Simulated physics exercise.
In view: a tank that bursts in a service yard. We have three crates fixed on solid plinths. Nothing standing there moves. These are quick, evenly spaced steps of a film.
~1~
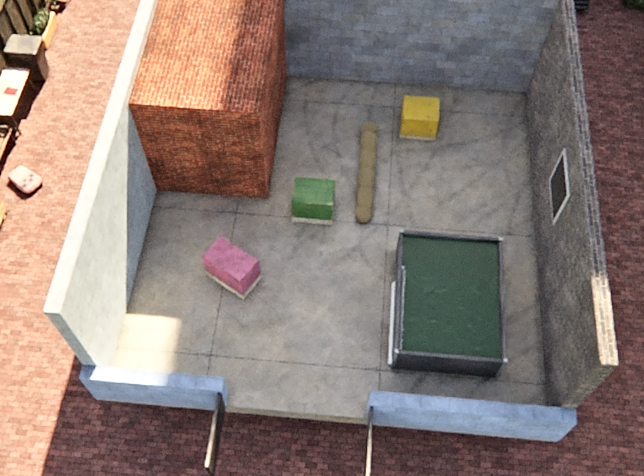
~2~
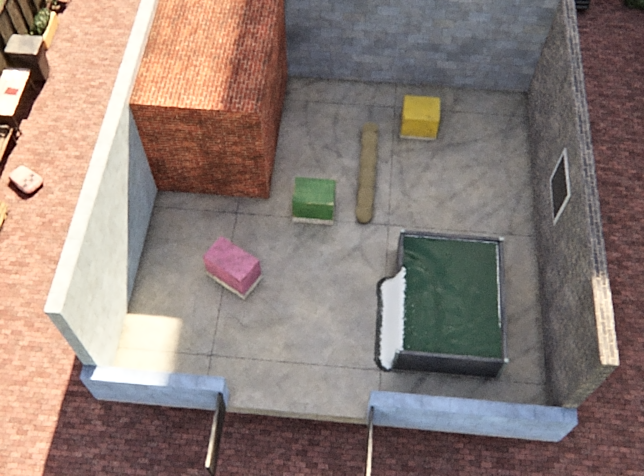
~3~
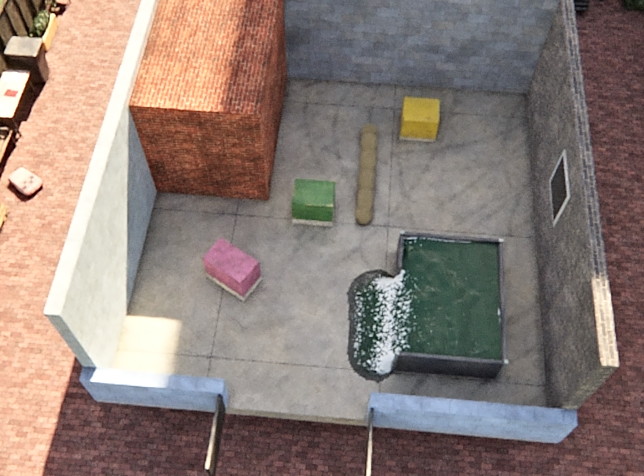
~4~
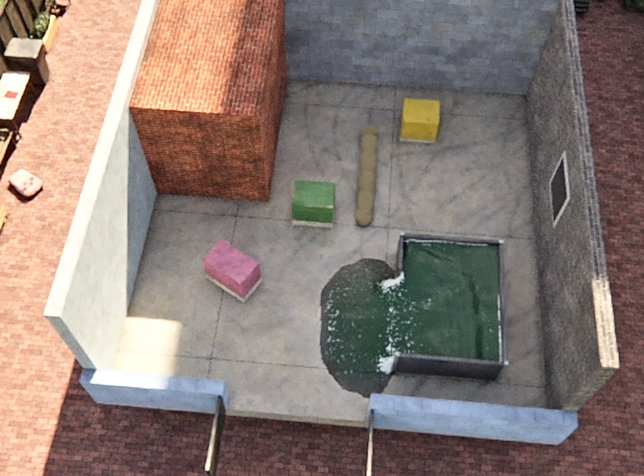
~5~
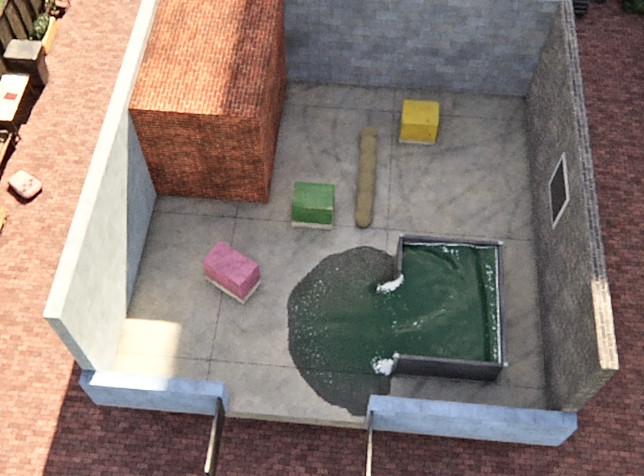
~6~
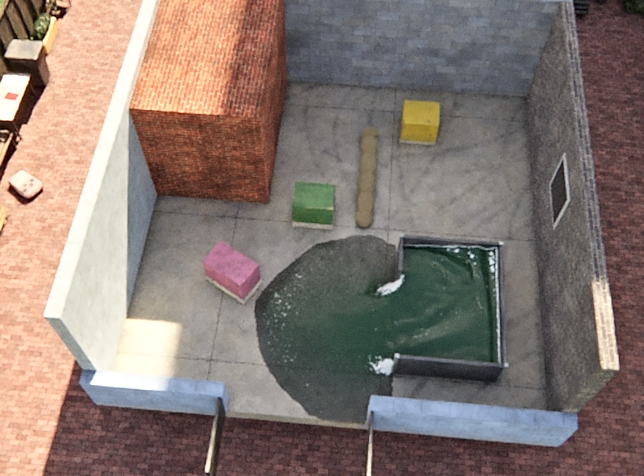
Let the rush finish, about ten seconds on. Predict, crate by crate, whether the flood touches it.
My prediction: The pink crate is touched; the green crate is touched; the yellow crate remains untouched.
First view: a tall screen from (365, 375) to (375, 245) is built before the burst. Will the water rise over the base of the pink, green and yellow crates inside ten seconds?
Pink is left untouched; green is left untouched; yellow is flooded.
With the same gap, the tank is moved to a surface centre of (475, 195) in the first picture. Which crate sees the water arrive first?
I'd go with the green one.
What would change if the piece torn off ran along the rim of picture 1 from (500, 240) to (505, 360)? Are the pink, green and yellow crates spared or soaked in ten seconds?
I'd say the pink crate stays clear, while the green crate stays clear and the yellow crate is overrun.
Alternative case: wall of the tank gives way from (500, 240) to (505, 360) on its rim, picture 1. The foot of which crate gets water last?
Last: The green one.
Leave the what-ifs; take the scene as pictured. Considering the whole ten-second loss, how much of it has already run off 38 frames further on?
Close to 65 per cent, I'd say.
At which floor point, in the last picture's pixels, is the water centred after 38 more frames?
It is around (264, 283).
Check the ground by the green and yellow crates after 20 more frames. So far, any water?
Note - green hit, yellow spared.
A moment on, water covers 30 % of the floor; the pink crate water round its plinth, the green crate water round its plinth, the yellow crate not reached.
Next, water covers 40 % of the floor; the pink crate water round its plinth, the green crate water round its plinth, the yellow crate not reached.
Then, water covers 40 % of the floor; the pink crate water round its plinth, the green crate water round its plinth, the yellow crate not reached.
Later, water covers 50 % of the floor; the pink crate water round its plinth, the green crate water round its plinth, the yellow crate not reached.
In the end, water covers 65 % of the floor; the pink crate was topped, the green crate was topped, the yellow crate stayed above the water.
